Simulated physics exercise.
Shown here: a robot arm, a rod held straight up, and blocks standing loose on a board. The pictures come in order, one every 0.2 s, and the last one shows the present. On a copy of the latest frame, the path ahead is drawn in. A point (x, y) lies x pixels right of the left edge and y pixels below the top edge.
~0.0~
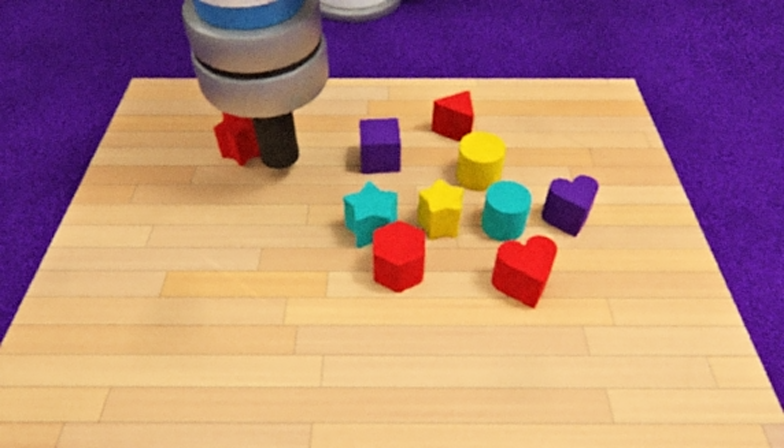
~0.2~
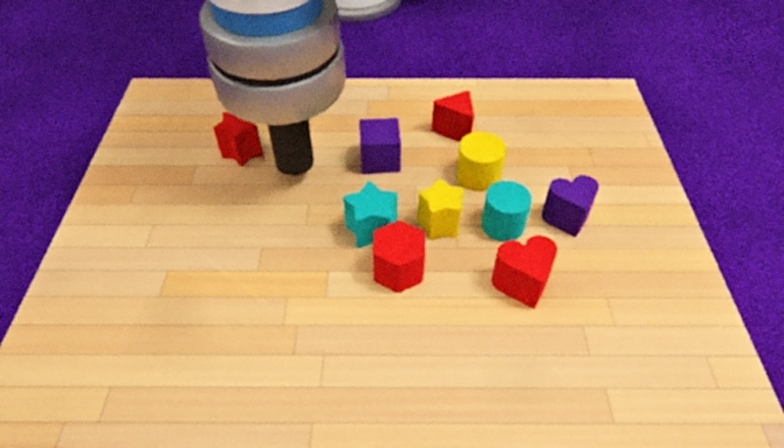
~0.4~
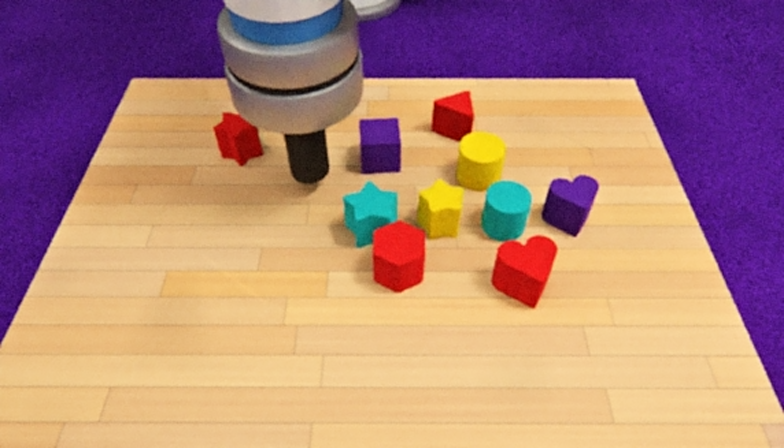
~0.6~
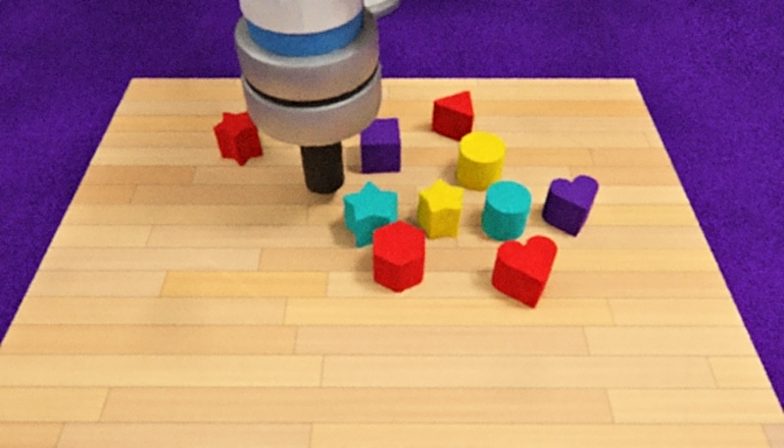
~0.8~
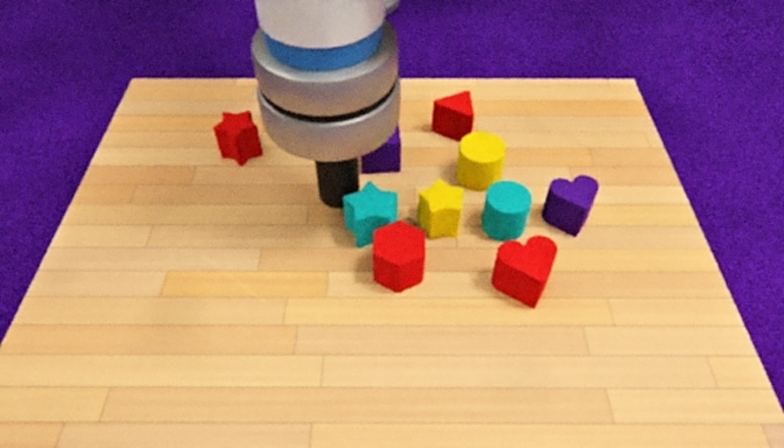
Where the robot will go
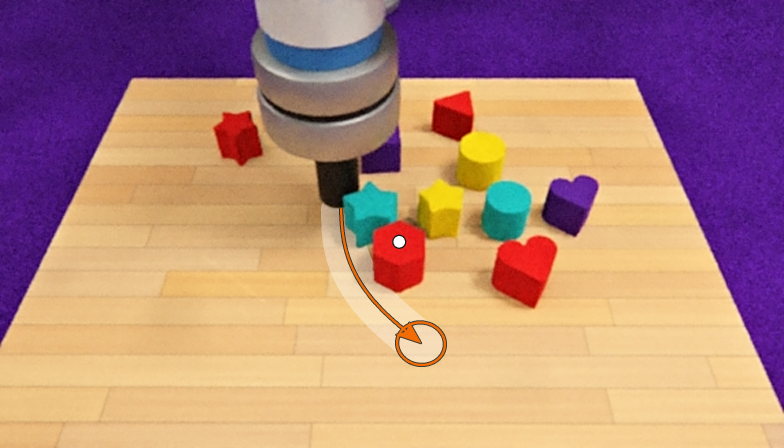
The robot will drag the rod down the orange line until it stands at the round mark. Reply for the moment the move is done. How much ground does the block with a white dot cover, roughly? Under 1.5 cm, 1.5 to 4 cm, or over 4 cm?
That one ends up more than 4 cm from where it is now.
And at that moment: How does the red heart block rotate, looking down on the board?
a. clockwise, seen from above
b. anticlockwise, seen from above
Letter a.
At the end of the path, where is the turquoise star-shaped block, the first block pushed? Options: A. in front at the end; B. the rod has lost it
B - the rod has lost it.
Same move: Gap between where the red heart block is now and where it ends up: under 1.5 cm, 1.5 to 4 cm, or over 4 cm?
It will fall in the lowest band, under 1.5 cm.
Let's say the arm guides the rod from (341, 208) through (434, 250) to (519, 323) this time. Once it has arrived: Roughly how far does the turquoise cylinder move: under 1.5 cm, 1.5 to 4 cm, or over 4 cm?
Net shift: Below 1.5 cm.
Drawn move, from (341, 208) over (347, 253) and (373, 300) to (421, 343); the dot is on the red hexagonal block.
The first path, step by step. One third of the way, rod at (346, 240); turquoise star-shaped block at (387, 230), turned 40° anticlockwise; red hexagonal block at (423, 257), turned 20° anticlockwise.
Two thirds of the way, rod at (373, 288); turquoise star-shaped block at (414, 258), turned 75° anticlockwise; red hexagonal block at (465, 266), turned 55° anticlockwise.
At the end, rod at (422, 331); turquoise star-shaped block at (439, 278), turned 110° anticlockwise; purple square block still; red hexagonal block at (487, 261), turned 90° anticlockwise; red heart block at (536, 250), turned 20° clockwise.
